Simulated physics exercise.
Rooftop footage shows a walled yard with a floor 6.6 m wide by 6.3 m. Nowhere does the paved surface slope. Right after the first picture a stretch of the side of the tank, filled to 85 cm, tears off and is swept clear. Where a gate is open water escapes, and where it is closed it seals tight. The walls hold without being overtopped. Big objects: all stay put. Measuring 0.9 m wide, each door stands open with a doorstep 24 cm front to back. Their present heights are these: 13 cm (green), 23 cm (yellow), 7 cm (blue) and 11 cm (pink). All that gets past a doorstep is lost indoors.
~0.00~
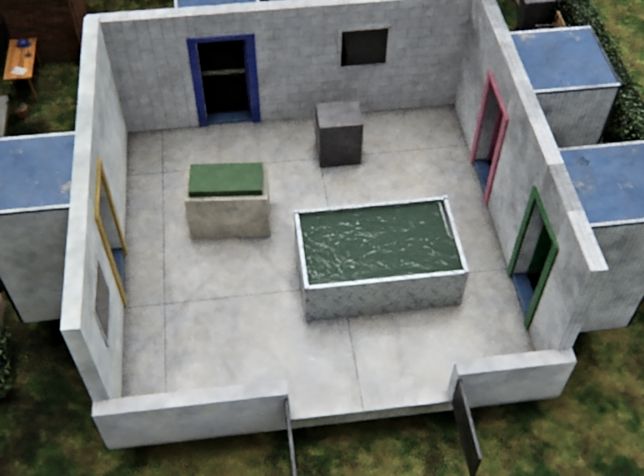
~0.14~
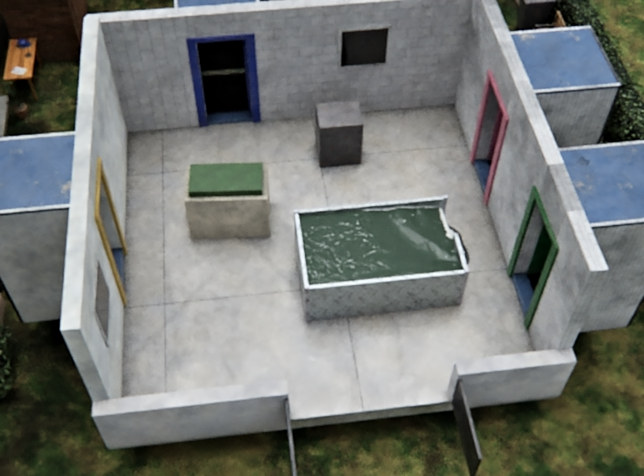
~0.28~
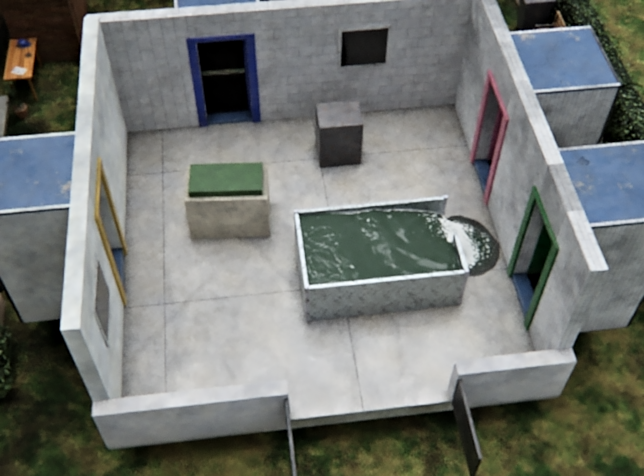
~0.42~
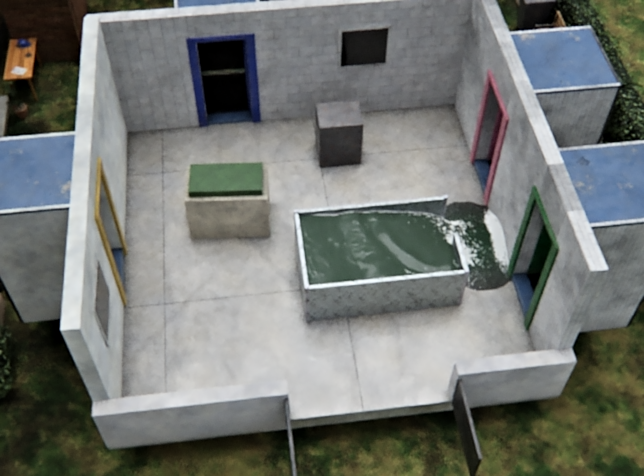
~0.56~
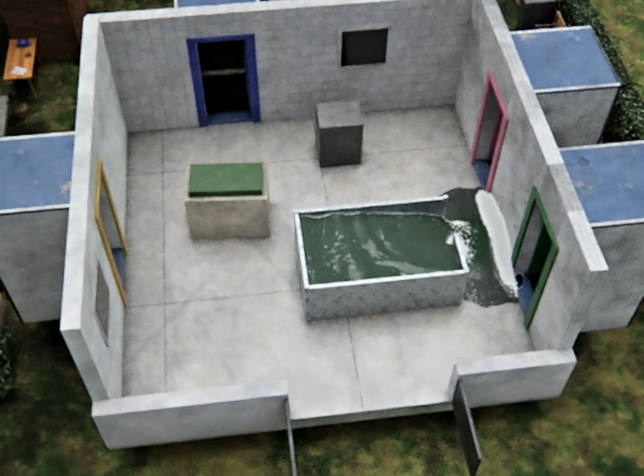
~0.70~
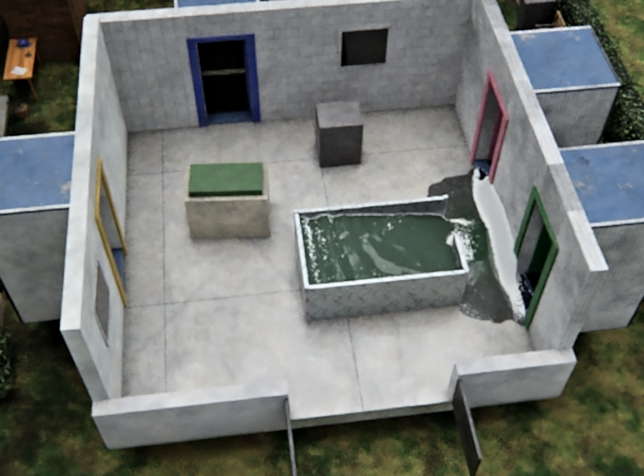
Green water pours from the tank's broken right side and spreads across the pale floor.
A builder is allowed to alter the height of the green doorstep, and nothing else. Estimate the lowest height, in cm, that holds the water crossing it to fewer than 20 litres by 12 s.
My estimate is 12 cm.
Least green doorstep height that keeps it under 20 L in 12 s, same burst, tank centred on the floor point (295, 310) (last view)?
Minimum: Approx. 27 cm.
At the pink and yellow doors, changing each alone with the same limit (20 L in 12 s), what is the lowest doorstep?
You'd want about 15 centimetres at pink and about 7.0 centimetres at yellow.
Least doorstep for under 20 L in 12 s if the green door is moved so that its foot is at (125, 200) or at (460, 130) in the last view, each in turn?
In turn: Roughly 8.5 cm, roughly 17 cm.
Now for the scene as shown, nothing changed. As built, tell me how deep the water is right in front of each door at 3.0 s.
Depth (cm): Green 12 / yellow 0 / blue 2 / pink 14.
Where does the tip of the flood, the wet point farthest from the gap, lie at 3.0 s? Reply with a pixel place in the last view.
The farthest wet point sits near (238, 128).
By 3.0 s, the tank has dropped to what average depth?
It averages near 44 cm.
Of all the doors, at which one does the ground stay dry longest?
I'd say the yellow door.
After 1.4 s water covers 20 % of the floor, deepest (60 cm) near (494, 242); 17 cm at the green door, 6 litres in over its 13 cm doorstep.
After 3.0 s water covers 40 % of the floor, deepest (38 cm) near (494, 242); 12 cm at the green door, 16 litres in over its 13 cm doorstep.
After 12.0 s water covers 100 % of the floor, deepest (12 cm) near (494, 242); 4 cm at the green door, 18 litres in over its 13 cm doorstep.
At the green door as built, the water arrived by 0.7 s and peaked near 21 cm at 0.7 s.
Run again over the same 12 s with other heights there, 31 litres in over 10 cm, 12 litres over 14 cm. The limit of 20 litres is kept from about 12 cm up.
